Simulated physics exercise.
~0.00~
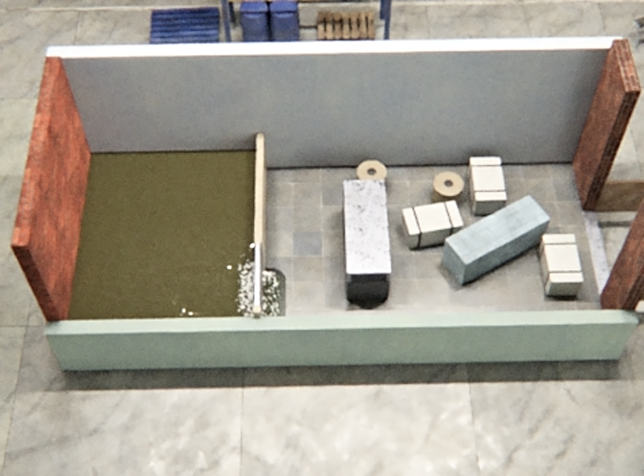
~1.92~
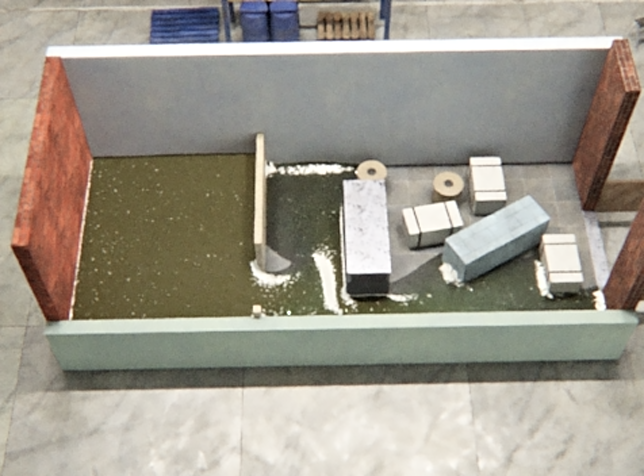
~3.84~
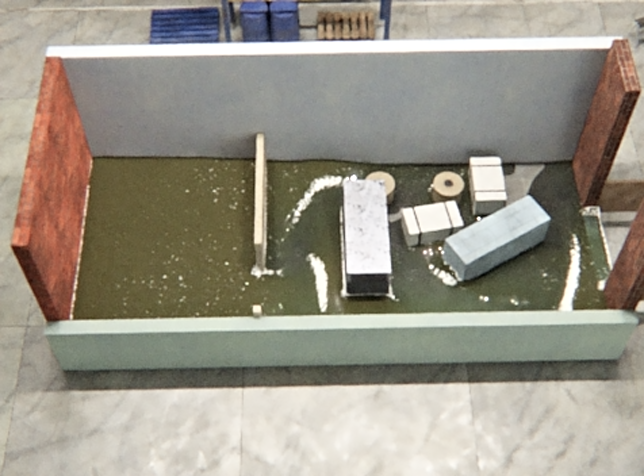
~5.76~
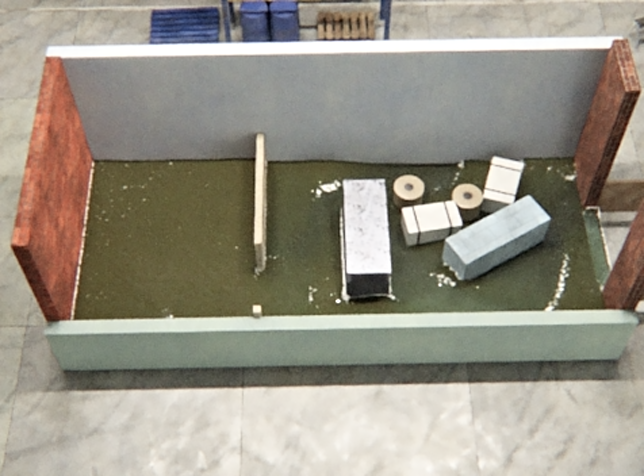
Murky green water bursting through a partition opening, flooding around blocks and boxes, carrying one box away and shifting others slightly right.
